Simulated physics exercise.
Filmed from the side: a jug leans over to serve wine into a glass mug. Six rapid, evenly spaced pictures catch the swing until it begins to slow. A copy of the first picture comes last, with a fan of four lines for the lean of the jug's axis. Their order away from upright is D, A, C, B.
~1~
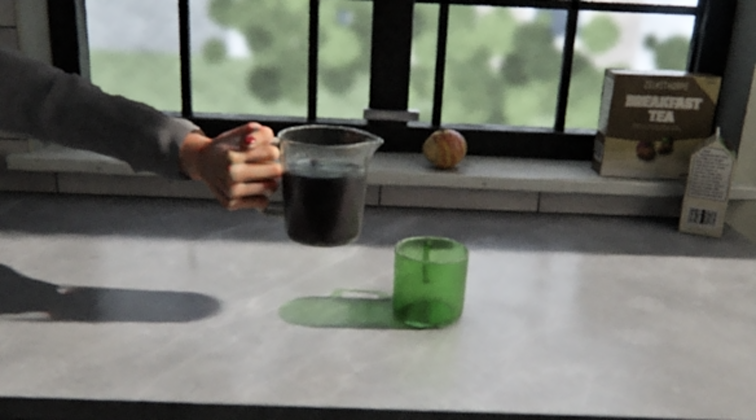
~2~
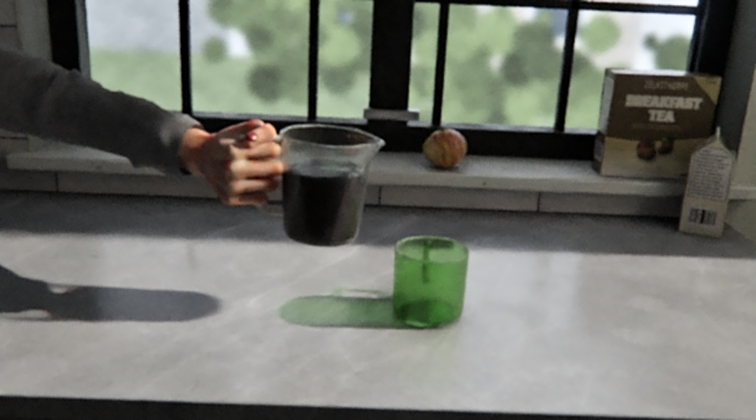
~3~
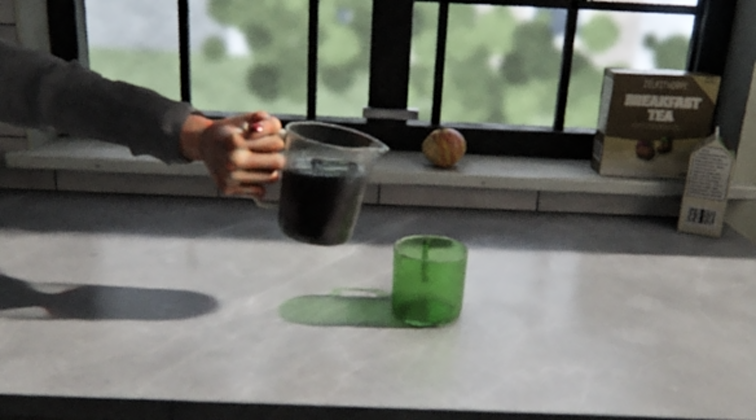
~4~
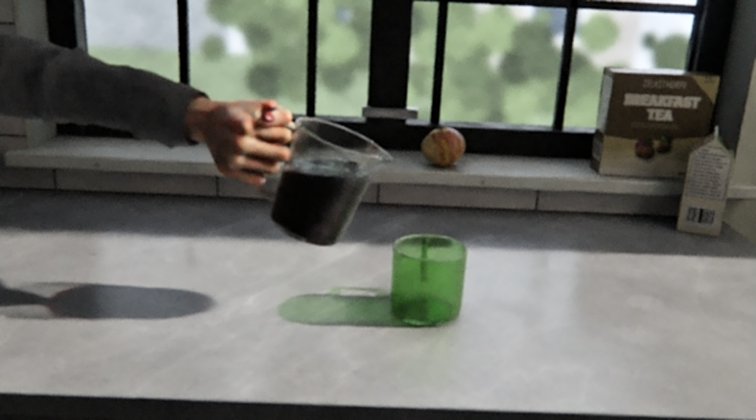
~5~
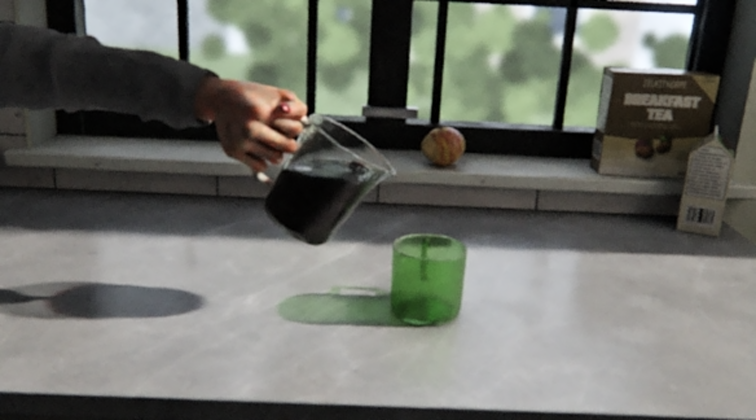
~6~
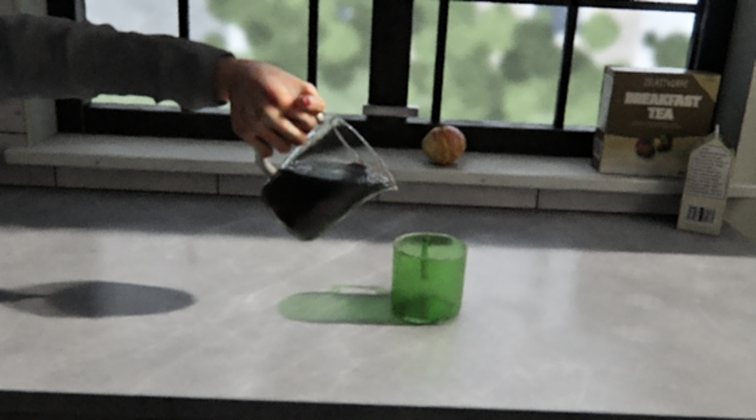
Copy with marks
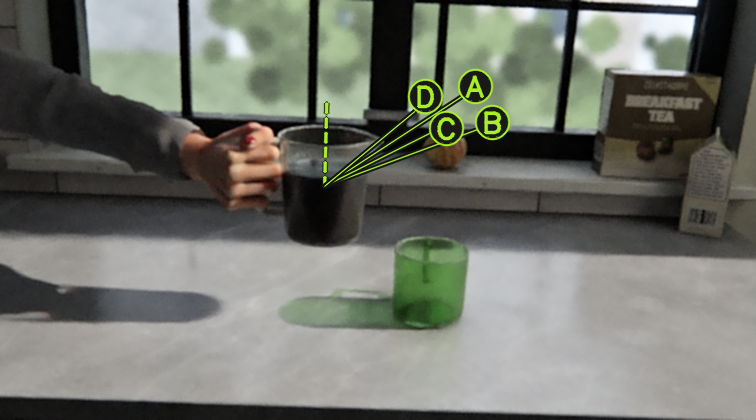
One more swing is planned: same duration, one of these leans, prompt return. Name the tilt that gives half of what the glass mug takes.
Go for B.
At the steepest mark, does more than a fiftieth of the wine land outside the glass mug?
No, it does not.
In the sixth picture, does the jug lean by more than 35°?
Yes.
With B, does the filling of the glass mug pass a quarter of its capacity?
Yes, it does.
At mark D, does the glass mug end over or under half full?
Under half.
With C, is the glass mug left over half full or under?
Under half.
In lime, A at (461, 96); B at (477, 129); C at (429, 133); D at (415, 111).
With A, the glass mug ends with about 21 % of what it can hold.
With B, the glass mug ends with about 50 % of what it can hold.
With C, the glass mug ends with about 34 % of what it can hold.
With D, the glass mug ends with about 12 % of what it can hold.
